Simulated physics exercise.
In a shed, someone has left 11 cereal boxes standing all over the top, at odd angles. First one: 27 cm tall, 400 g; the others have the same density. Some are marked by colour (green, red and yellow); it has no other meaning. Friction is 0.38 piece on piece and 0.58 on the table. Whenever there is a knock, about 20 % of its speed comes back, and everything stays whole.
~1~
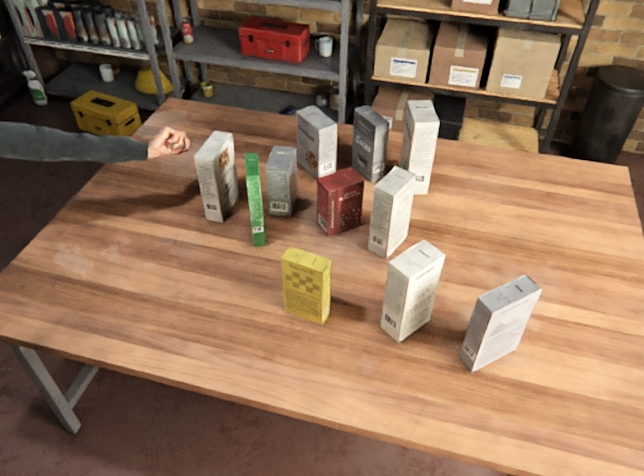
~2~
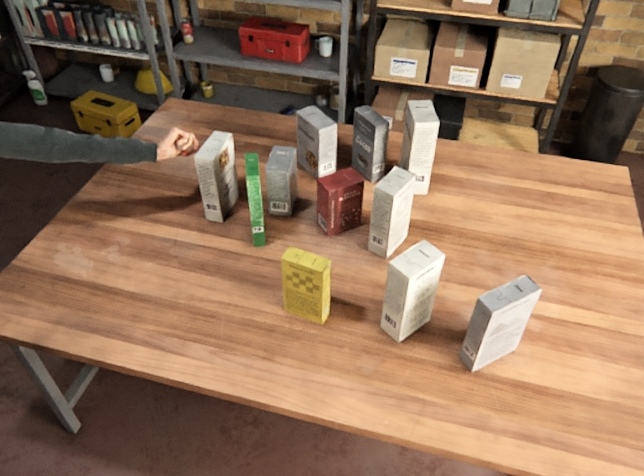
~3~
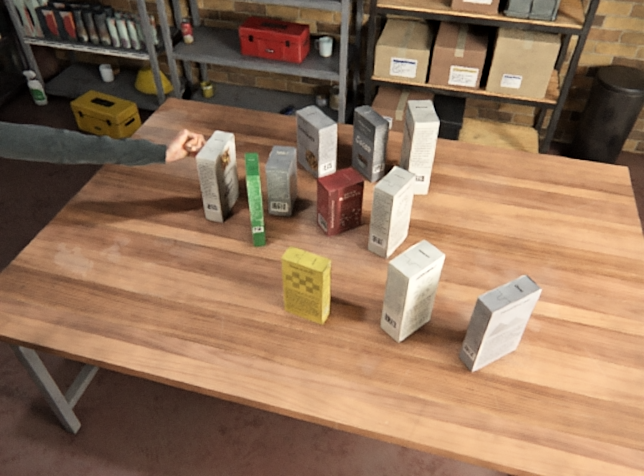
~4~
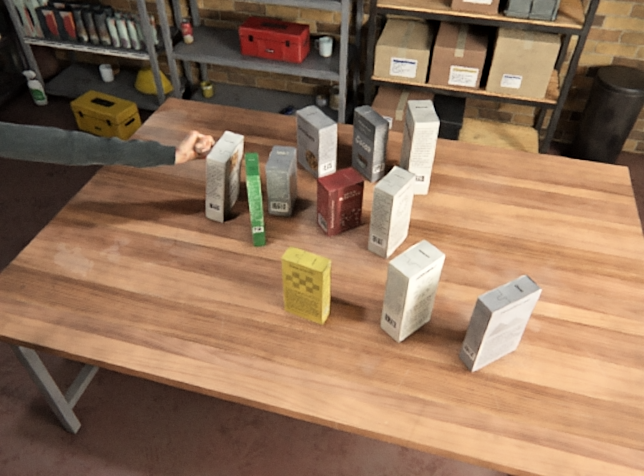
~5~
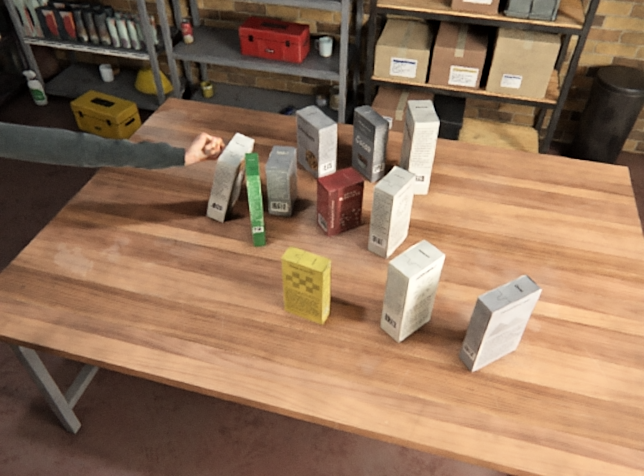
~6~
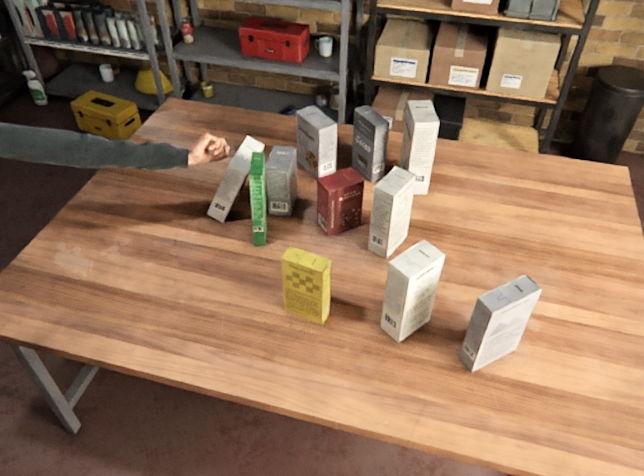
An arm in a dark sleeve reaches in from the left over a wooden table in a storeroom, seen from above by a still camera. Upright boxes stand scattered across it: white and grey ones, a thin green one at left, a red one mid-table and a yellow one nearer. The hand moves right and pushes the leftmost pale box, which tilts rightward toward the green box.
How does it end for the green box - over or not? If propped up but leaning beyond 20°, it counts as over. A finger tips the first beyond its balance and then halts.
It ends over.
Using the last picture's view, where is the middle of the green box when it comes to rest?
Close to (290, 207).
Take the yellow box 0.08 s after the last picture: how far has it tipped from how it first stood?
Its tilt comes to about 0° at that moment.
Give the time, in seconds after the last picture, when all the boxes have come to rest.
Roughly 0.5 seconds.
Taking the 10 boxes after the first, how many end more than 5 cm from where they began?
By my tally, the number that shifted is 1.
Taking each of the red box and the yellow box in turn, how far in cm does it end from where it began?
Moved: Red 0, yellow 0.
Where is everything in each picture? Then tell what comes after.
In the first frame (places mark the middle of the side facing us), finger (185, 144) 58 mm from the first box; green box (257, 213); red box (346, 210); yellow box (302, 293); the rest undisturbed.
Finger (194, 145) 25 mm from the first box; green box (257, 213), in the second frame.
Finger (203, 147) pushing; green box (257, 213), in the third frame.
Finger (212, 148) pushing; green box (257, 213); the rest undisturbed, in the fourth frame.
Finger (221, 150) pushing; green box (257, 213); the rest undisturbed, in the fifth frame.
Finger (225, 150) stopped; green box (258, 213); red box (346, 210); yellow box (302, 293); the rest undisturbed, in the sixth frame.
Then, 0.08 s after the last picture, none of the 10 other boxes over, 1 disturbed; green box leaning 7°.
Then, 0.20 s after the last picture, none of the 10 other boxes over, 1 disturbed; green box leaning 19°.
Then, 0.32 s after the last picture, 1 of the 10 other boxes over; green box leaning 38°.
At rest, 1 of the 10 other boxes over; green box leaning 46°; red box unmoved; yellow box unmoved. Nine left standing. As the last picture would show them, middles, green box near (290, 207), red box near (340, 203).
